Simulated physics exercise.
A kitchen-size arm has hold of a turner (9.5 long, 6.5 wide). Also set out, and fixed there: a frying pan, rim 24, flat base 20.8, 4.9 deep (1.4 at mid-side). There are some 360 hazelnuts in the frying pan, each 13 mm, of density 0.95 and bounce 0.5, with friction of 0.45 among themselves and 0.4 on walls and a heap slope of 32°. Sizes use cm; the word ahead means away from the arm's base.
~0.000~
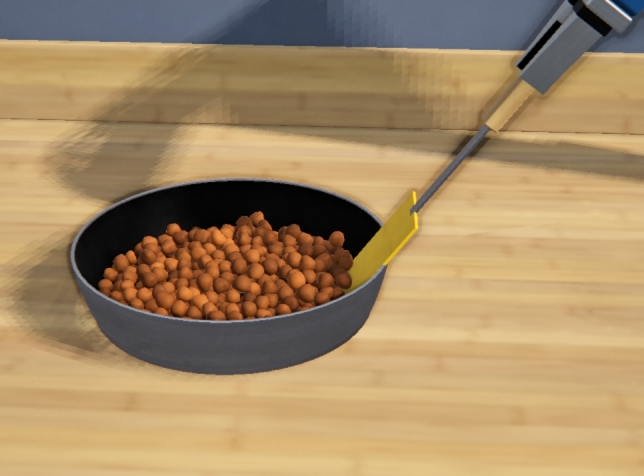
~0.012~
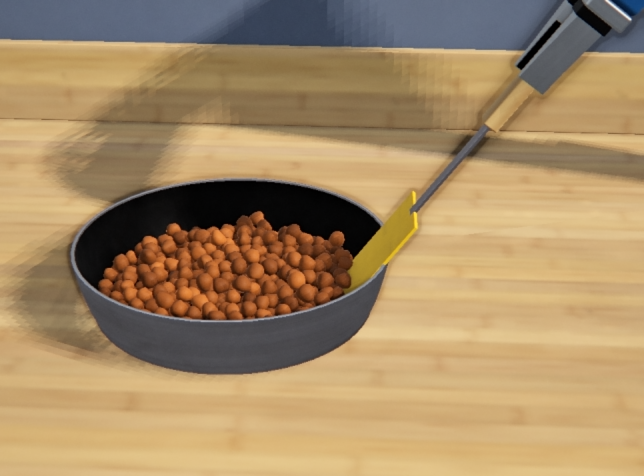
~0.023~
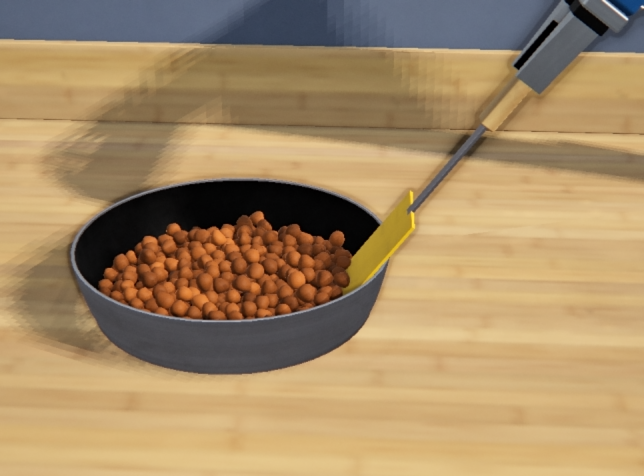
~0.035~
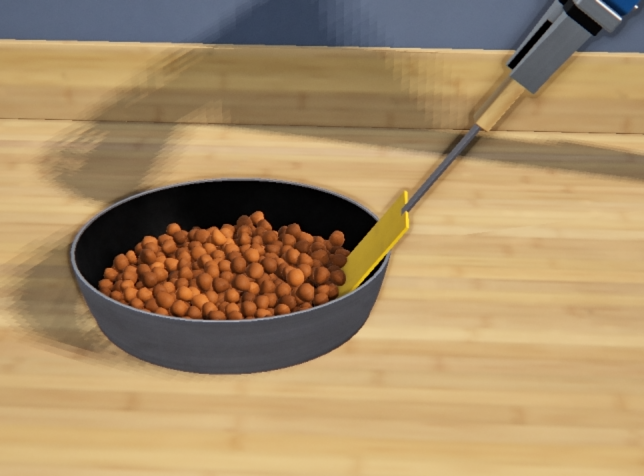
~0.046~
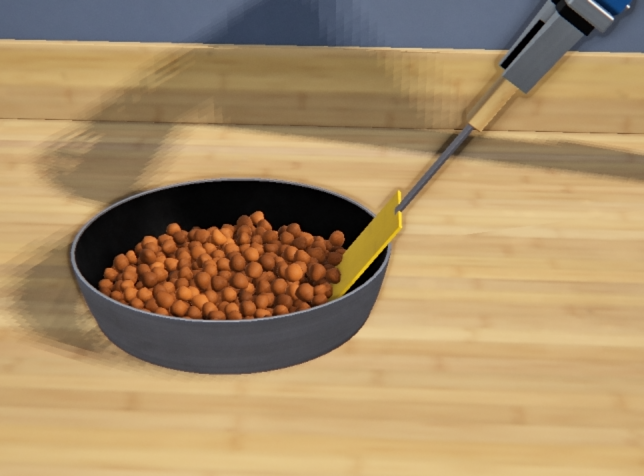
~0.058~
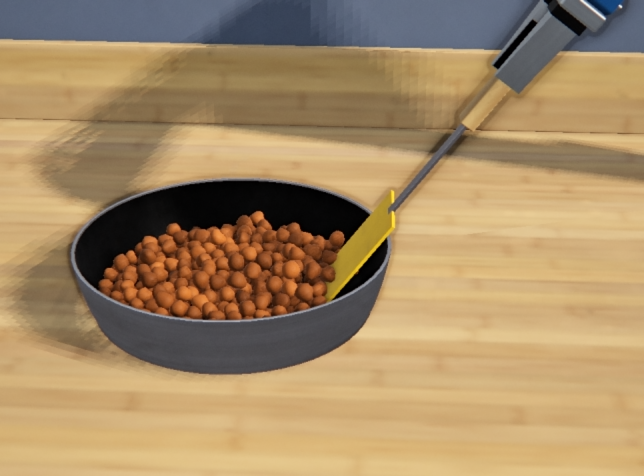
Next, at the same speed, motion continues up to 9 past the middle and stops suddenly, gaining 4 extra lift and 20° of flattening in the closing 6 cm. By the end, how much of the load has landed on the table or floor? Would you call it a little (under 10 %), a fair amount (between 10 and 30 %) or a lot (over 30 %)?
A little, under 10 %.
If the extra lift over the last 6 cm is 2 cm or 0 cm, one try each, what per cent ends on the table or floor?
First try about 0 %, second try about 0 %.
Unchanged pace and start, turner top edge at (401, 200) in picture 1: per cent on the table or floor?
Roughly 5%.
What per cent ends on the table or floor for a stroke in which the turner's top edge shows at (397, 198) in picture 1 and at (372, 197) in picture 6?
It works out to about 5 %, more or less.
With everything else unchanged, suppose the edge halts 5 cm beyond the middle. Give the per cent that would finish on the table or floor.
Then around 0 per cent.
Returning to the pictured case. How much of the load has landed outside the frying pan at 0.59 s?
It works out to about 5 in a hundred.
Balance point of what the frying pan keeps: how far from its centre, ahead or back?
About 3.0 centimetres ahead.
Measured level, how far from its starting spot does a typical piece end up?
About 1 cm.
After 0.19 s, sloping 54°, highest piece 6 above the table; 361 in the frying pan.
After 0.32 s, sloping 47°, highest piece 7 above the table; 361 in the frying pan.
After 0.59 s, sloping 34°, highest piece 6 above the table; 347 in the frying pan, 13 on the table or floor, 1 on the blade or in flight.
After 1.64 s, sloping 34°, highest piece 6 above the table; 347 in the frying pan, 14 on the table or floor.
In the end, 347 in the frying pan, 14 on the table or floor. That is 4 % on the table or floor.
